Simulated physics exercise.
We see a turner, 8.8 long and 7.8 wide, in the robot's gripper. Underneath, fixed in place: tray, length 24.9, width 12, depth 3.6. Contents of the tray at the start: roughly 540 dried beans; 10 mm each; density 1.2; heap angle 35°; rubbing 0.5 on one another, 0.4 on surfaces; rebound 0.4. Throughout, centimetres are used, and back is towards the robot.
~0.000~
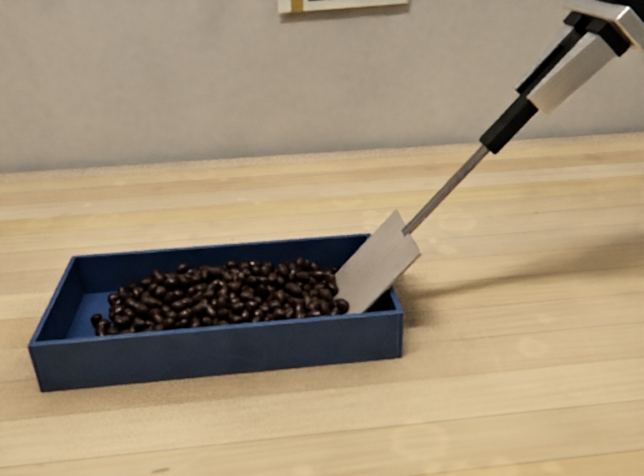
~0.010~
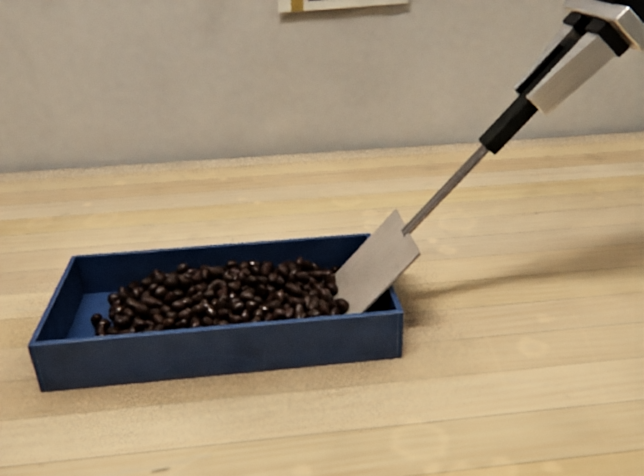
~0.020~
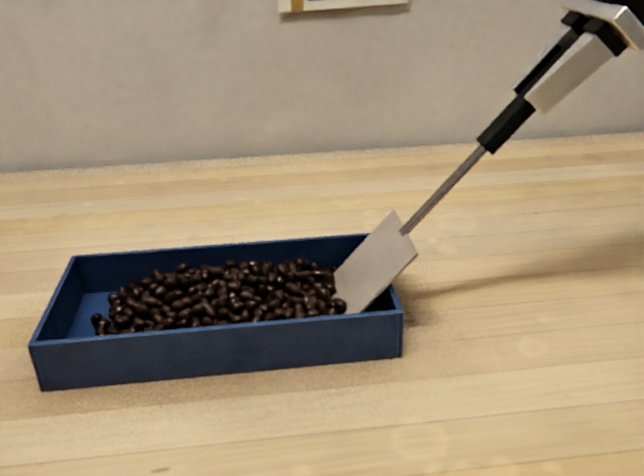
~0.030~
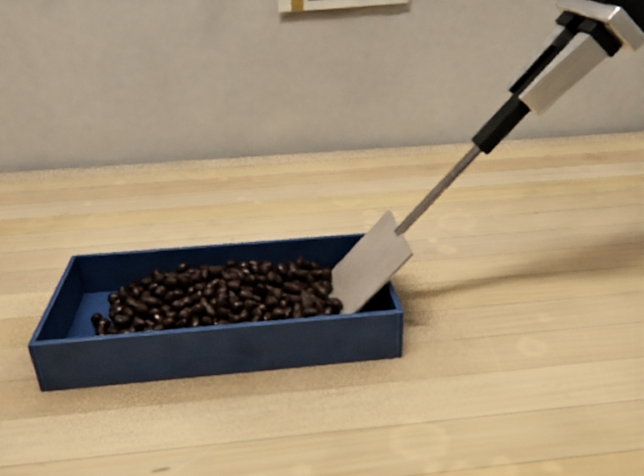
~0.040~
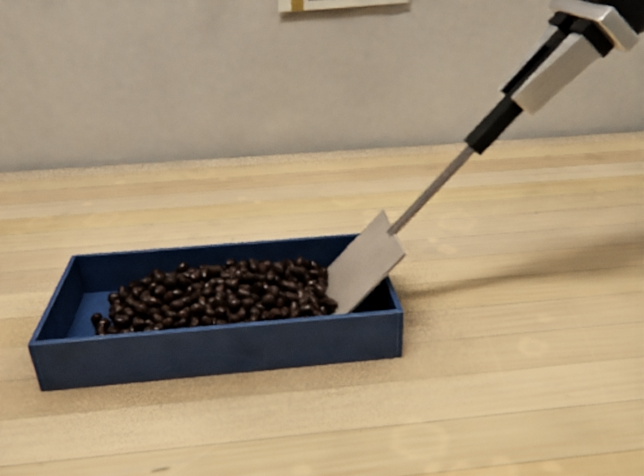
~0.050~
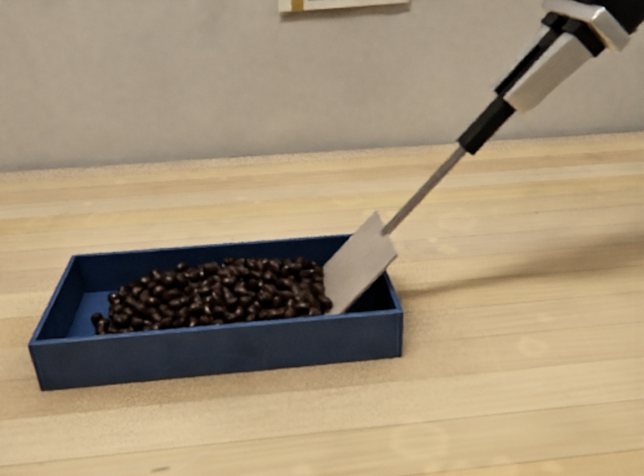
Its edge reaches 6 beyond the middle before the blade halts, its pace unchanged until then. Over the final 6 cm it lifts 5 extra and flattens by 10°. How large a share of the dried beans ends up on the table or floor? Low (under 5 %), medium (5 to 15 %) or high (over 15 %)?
Medium.
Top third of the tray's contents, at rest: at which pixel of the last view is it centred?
(97, 301).
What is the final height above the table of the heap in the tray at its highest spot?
Close to 5.5 centimetres high.
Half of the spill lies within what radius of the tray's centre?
Roughly 20 cm from the middle.
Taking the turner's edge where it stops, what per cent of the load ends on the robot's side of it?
Roughly 35 per cent of the load.
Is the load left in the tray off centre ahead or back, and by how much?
Roughly 6.0 centimetres ahead.
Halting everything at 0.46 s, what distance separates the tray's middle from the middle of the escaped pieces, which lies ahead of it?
I'd say some 16 centimetres.
After 0.13 s, sloping 48°, highest piece 5 above the table; 535 in the tray.
After 0.22 s, sloping 44°, highest piece 7 above the table; 534 in the tray, 1 on the blade or in flight.
After 0.46 s, sloping 38°, highest piece 6 above the table; 487 in the tray, 43 on the table or floor, 5 on the blade or in flight.
After 1.51 s, sloping 38°, highest piece 5 above the table; 486 in the tray, 49 on the table or floor.
At rest, 486 in the tray, 49 on the table or floor. That is 9 % on the table or floor.
